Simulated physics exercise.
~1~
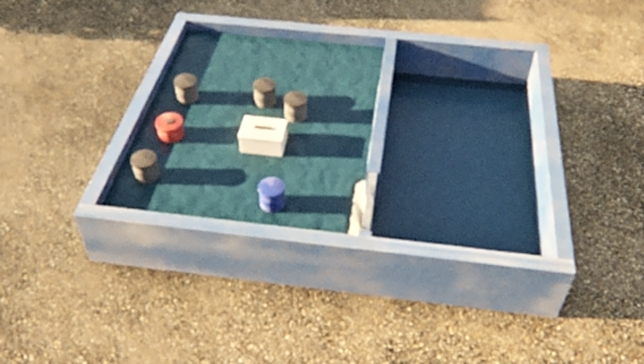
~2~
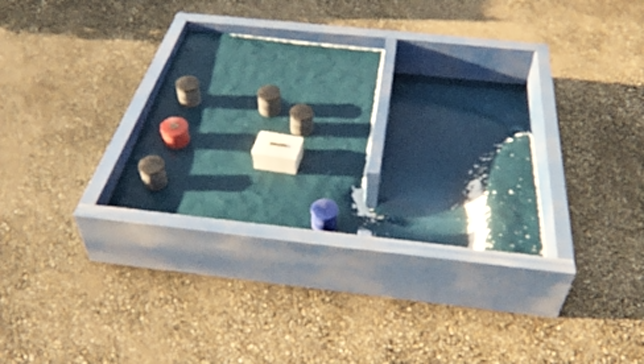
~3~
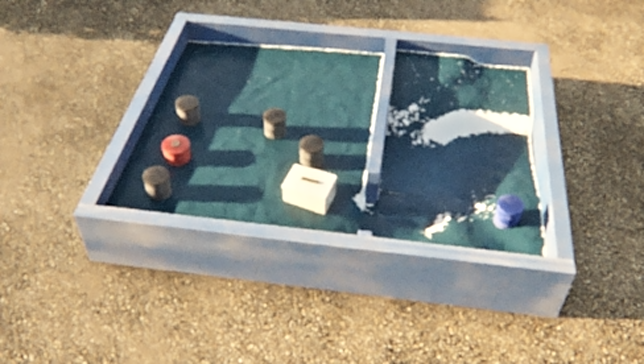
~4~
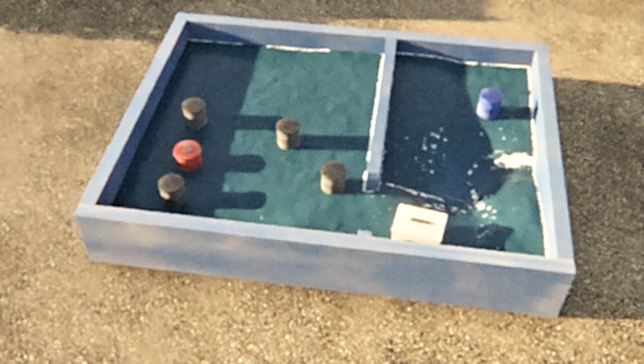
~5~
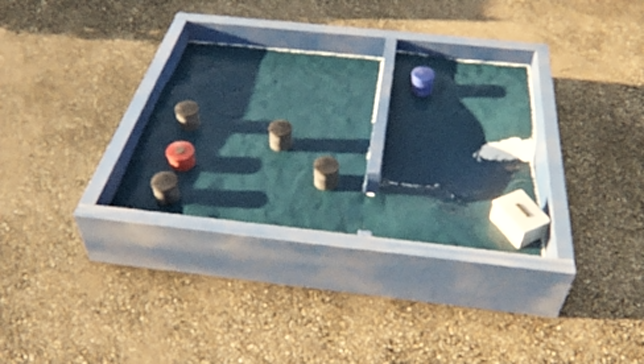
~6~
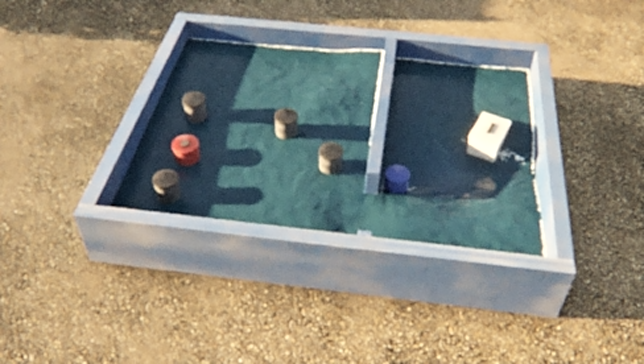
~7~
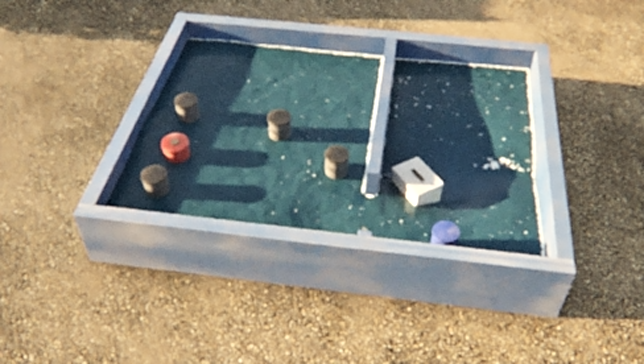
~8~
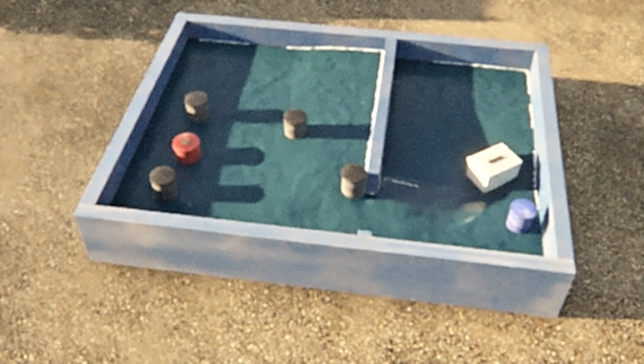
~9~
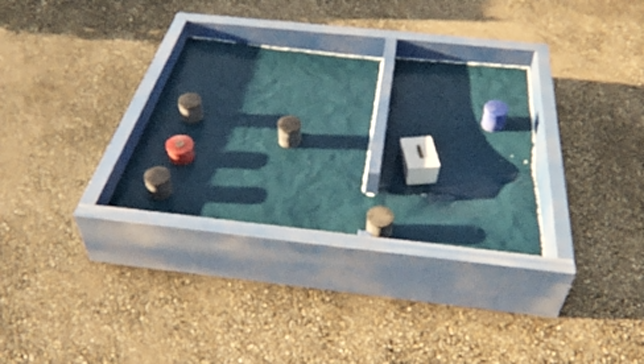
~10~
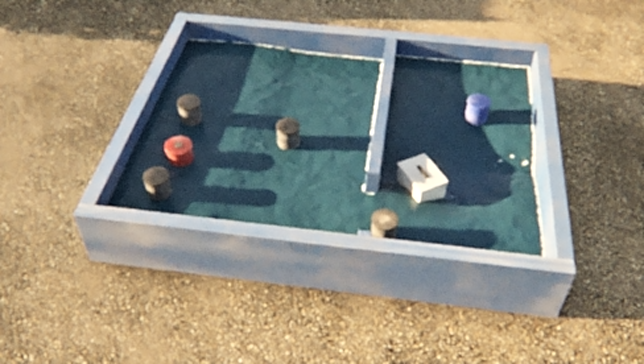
Water fills the left side of a divided, flat-bottomed basin, seen from above on sandy ground, and begins pouring through the gap at the near end of the divider. A blue pail, a white box, a red tub and four brown pails stand on the left. The blue pail is swept through first and the box follows, both circling on the right amid white splashes. The others drift slightly, until one brown pail slides through the gap. At the end all seven float, with the blue pail, box and that brown pail across and the red tub still left.
